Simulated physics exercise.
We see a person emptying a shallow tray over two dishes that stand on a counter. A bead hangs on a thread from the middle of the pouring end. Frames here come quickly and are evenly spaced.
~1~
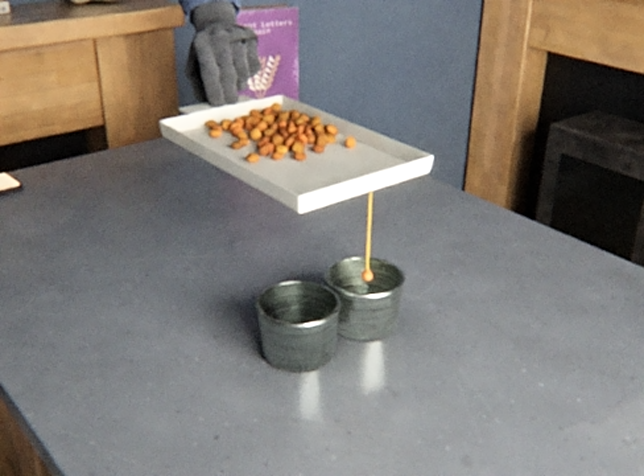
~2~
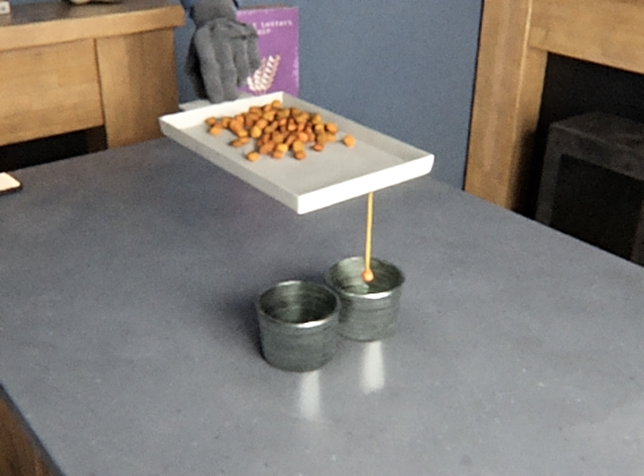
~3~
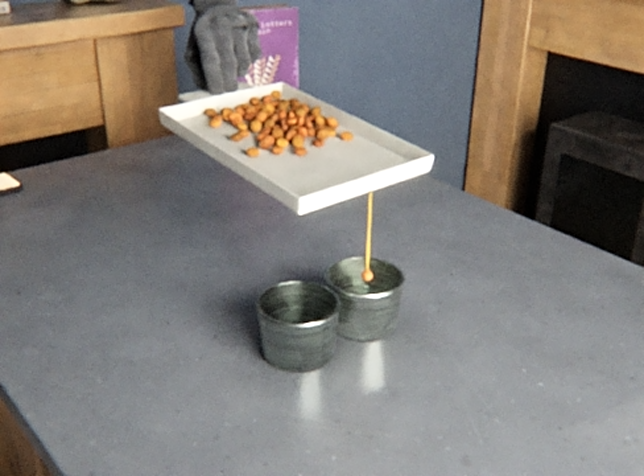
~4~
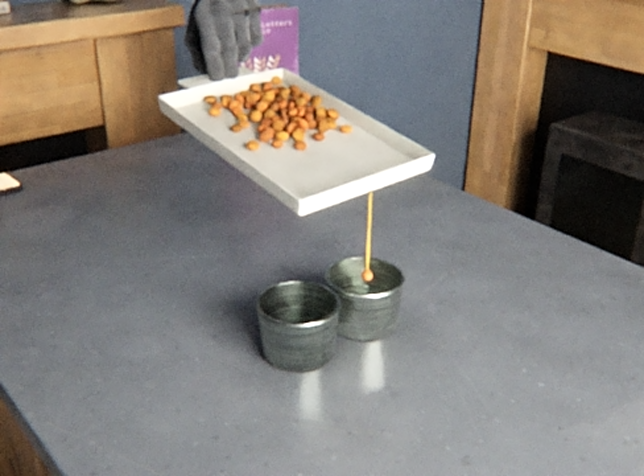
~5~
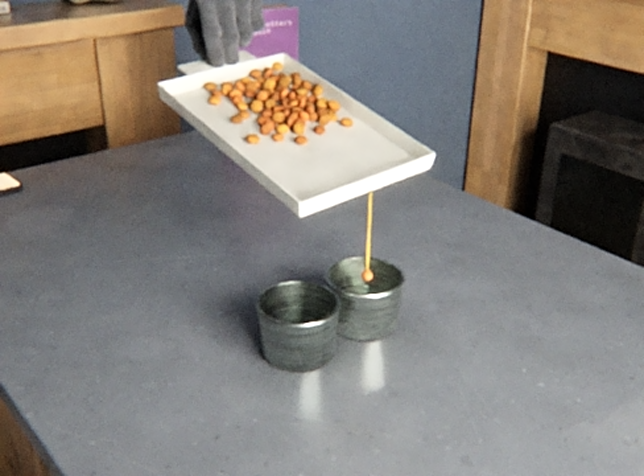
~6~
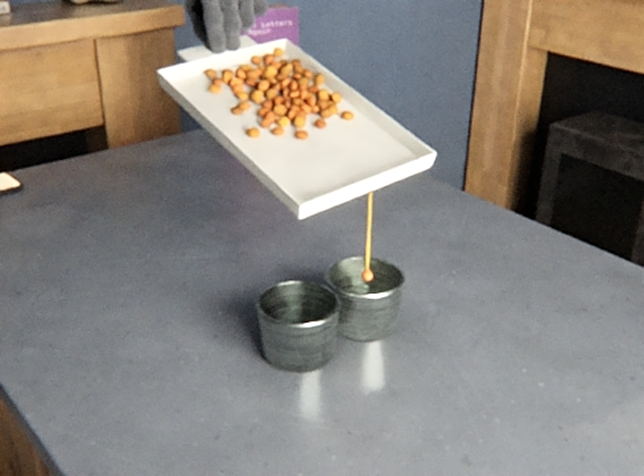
On a grey counter in a room with wooden cabinets and a blue wall, seen from slightly above by a still camera, two dark green metallic-looking dishes stand close together. Above them a gloved-looking grey hand holds a white tray of orange-brown kibble, an orange bead hanging on a thread from its near end. The hand steadily raises the far end, the near edge dips slightly leftward, and the pieces shift only slightly.
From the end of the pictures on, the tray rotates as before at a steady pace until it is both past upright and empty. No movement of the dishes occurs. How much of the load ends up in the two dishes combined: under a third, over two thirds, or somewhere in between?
The way it goes, the dishes gather fewer than one piece in three.
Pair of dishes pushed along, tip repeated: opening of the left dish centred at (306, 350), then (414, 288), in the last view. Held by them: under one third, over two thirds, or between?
In order: In the middle band, then under a third.
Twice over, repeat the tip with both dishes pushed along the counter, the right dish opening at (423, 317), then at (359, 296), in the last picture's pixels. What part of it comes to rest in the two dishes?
Trial 1: 40 percent; trial 2: 40 percent.
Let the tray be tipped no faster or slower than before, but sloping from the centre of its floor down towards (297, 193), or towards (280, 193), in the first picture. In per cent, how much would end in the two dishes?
I'd expect around 40 in a hundred first and around 60 in a hundred second.
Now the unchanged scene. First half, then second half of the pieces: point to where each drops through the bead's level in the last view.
First around (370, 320), afterwards around (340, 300).
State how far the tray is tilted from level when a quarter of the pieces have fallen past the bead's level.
Close to 70 degrees, I reckon.
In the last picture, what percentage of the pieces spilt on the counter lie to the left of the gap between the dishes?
Reading: Around 30 %.
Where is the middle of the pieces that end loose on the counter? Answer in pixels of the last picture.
(365, 396), roughly.
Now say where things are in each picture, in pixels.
Corners of the pouring end (300, 195) and (430, 156), level; middle of the load (282, 130), bits of cat kibble; left dish (323, 339); right dish (389, 310); bead on its thread (367, 275), in the first picture.
Corners of the pouring end (300, 195) and (430, 155), level; middle of the load (282, 127), in the second picture.
Corners of the pouring end (300, 197) and (431, 155), tipped barely, lowest at the left corner; middle of the load (282, 121), in the third picture.
Corners of the pouring end (301, 199) and (431, 154), tipped a little, lowest at the left corner; middle of the load (282, 110), in the fourth picture.
Corners of the pouring end (301, 201) and (432, 153), tipped a little, lowest at the left corner; middle of the load (283, 100), in the fifth picture.
Corners of the pouring end (301, 203) and (433, 152), tipped clearly, lowest at the left corner; middle of the load (284, 90); left dish (323, 339); right dish (389, 310), in the sixth picture.
Just after the last frame, tray tipped steeply; the larger part on the tray; about a tenth in the air.
A moment on, tray tipped past a quarter turn; roughly a third on the tray; just a few in the left dish; roughly two thirds outside both.
Further on, tray tipped past a quarter turn; about a tenth in the left dish; the larger part outside both.
When it is over, tray tipped past a quarter turn; about a tenth in the left dish; not one in the right dish; the larger part outside both.
